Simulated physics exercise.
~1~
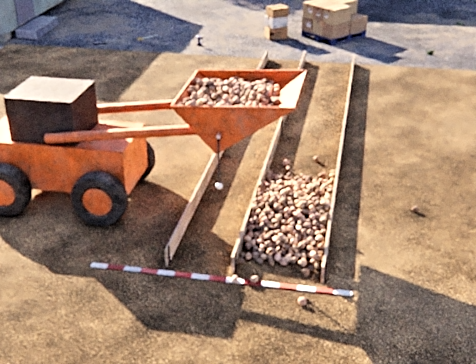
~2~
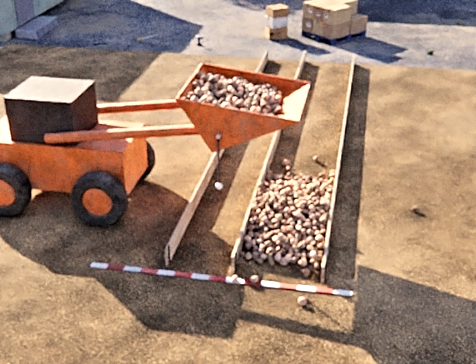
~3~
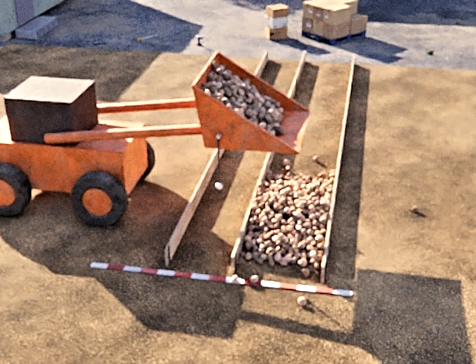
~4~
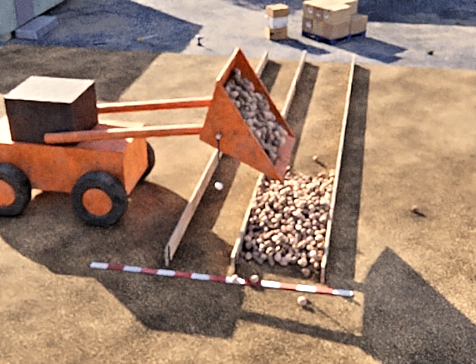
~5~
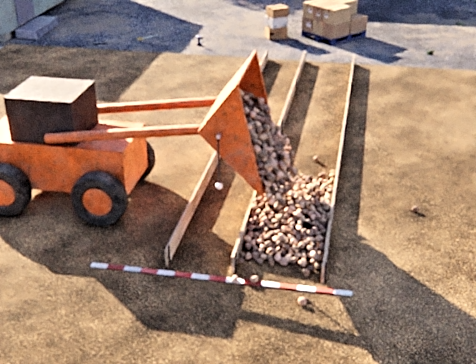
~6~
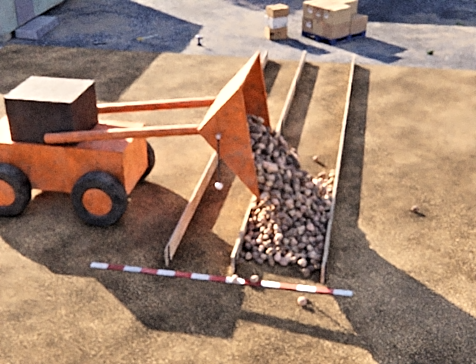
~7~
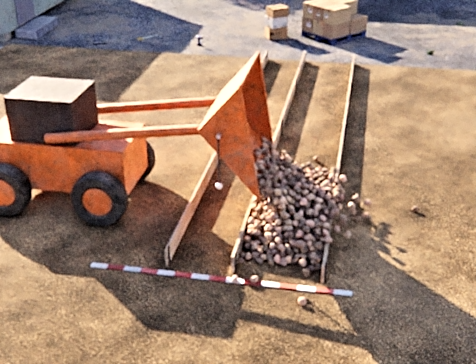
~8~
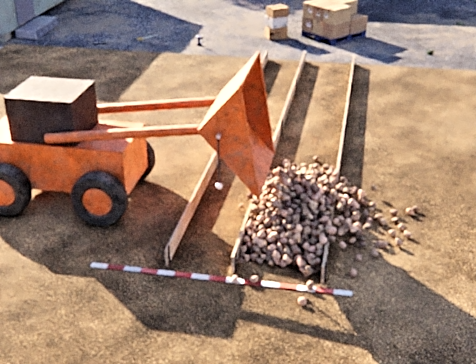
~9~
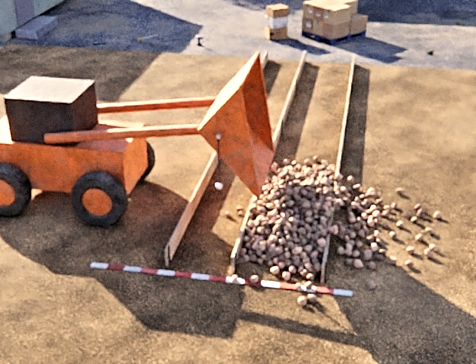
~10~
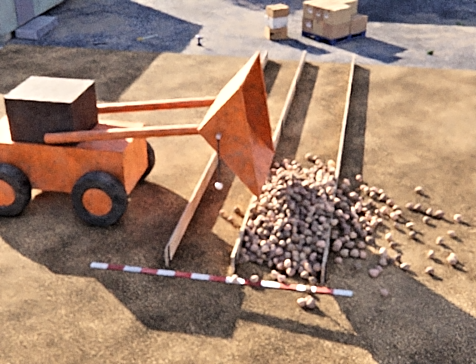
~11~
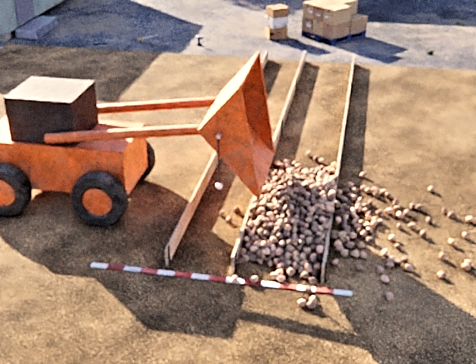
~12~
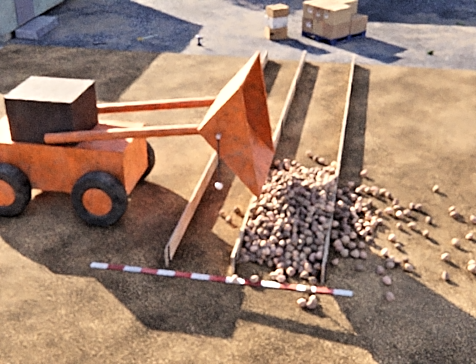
An orange loader with a dark box on its body holds a raised bucket of brown stones beside a bay between wooden planks, where a similar pile already lies. The bucket tips forward, gently at first and then steeply, its stones sliding toward the lower lip. They pour onto the pile, and the bucket stops, steeply tilted, as the last ones leave it. The heap grows and spills over the right-hand plank, sending stones rolling across the dirt. At the end the bucket hangs empty and still, with most stones heaped in the bay and others scattered to the right.
